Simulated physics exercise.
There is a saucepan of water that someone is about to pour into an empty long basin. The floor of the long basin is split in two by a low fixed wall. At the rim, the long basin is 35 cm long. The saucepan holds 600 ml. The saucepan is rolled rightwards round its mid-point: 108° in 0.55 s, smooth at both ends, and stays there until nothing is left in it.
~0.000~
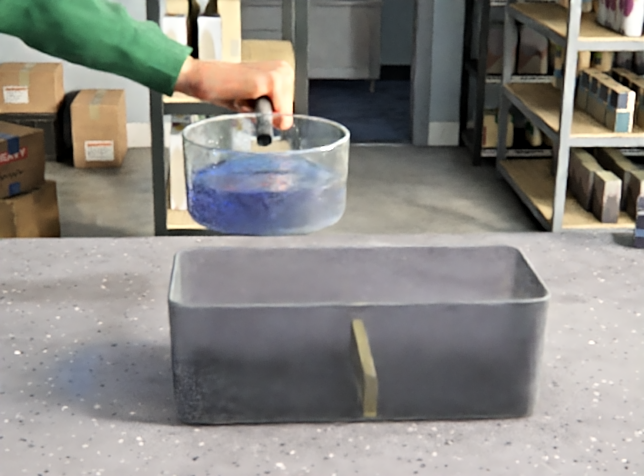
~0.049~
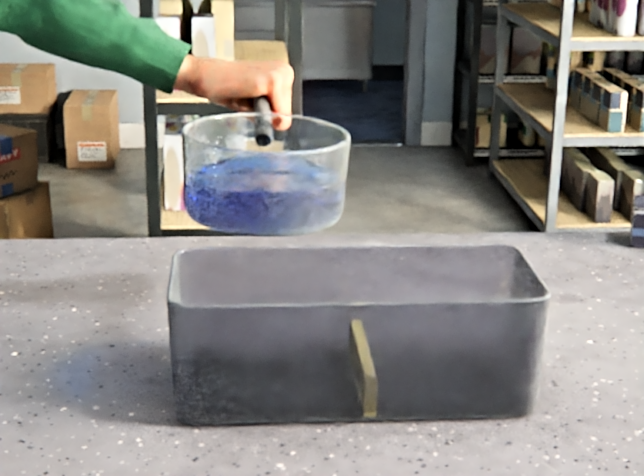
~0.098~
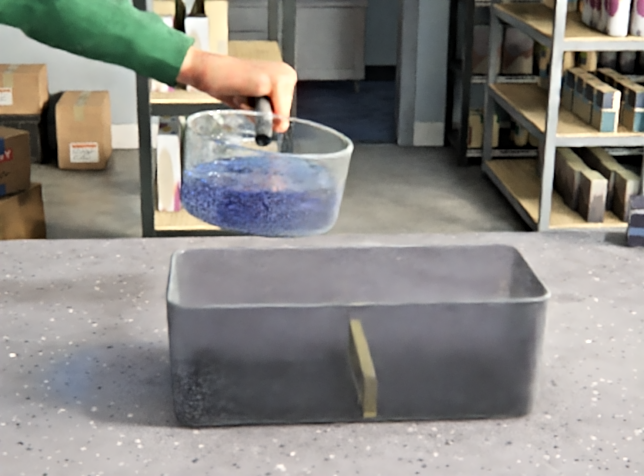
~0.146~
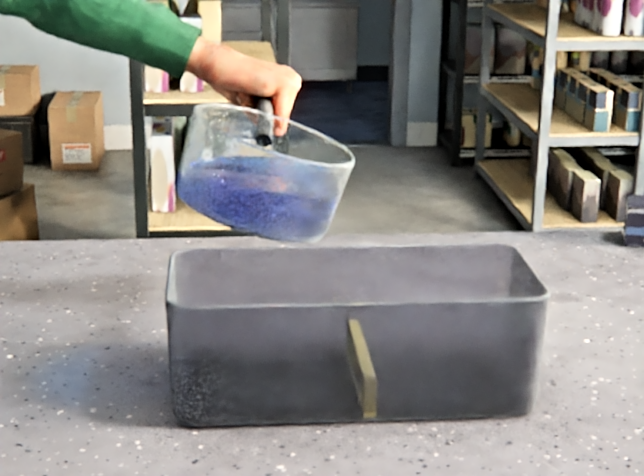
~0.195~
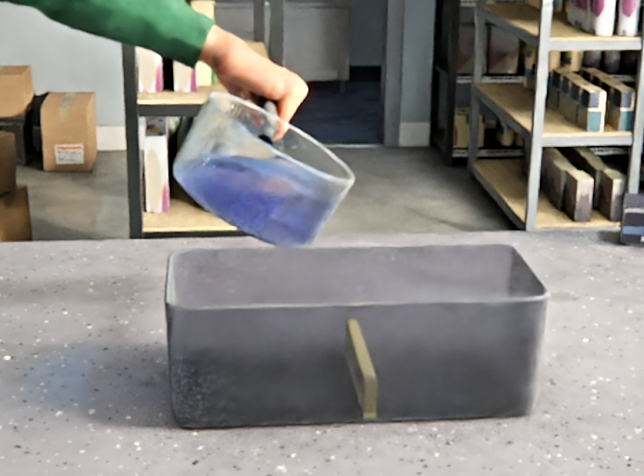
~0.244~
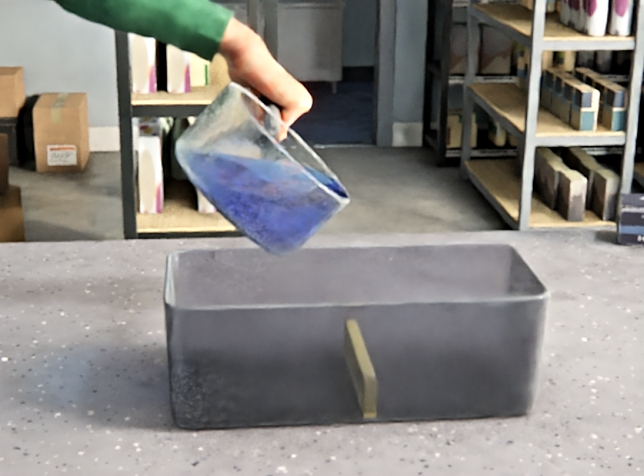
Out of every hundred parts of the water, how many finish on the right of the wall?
About 47 in every hundred.
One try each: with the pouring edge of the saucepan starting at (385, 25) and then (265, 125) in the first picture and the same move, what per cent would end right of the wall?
Some 80 and 15 per cent, in that order.
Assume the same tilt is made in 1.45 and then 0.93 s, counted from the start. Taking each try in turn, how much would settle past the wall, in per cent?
70 then 55 %.
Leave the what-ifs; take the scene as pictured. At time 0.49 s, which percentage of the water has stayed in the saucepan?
22 %.
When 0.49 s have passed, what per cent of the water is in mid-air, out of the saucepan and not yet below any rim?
Some 22 % is the figure.
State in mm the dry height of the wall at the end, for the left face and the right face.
Near 28 mm for the left and near 26 mm for the right.
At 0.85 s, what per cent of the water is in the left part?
The left part holds close to 50 per cent.
After 0.49 s the tilt is 104° and 22 per cent is still to pour, 22 is left of the wall and 34 right of it.
After 0.66 s the tilt is 108° and 6 per cent is still to pour, 41 is left of the wall and 49 right of it.
After 0.85 s the tilt is 108° and 0 per cent is still to pour, 50 is left of the wall and 47 right of it.
After 1.05 s the tilt is 108° and 0 per cent is still to pour, 52 is left of the wall and 47 right of it.
In the end 52 per cent lies left of the wall, 47 right of it and 1 outside.
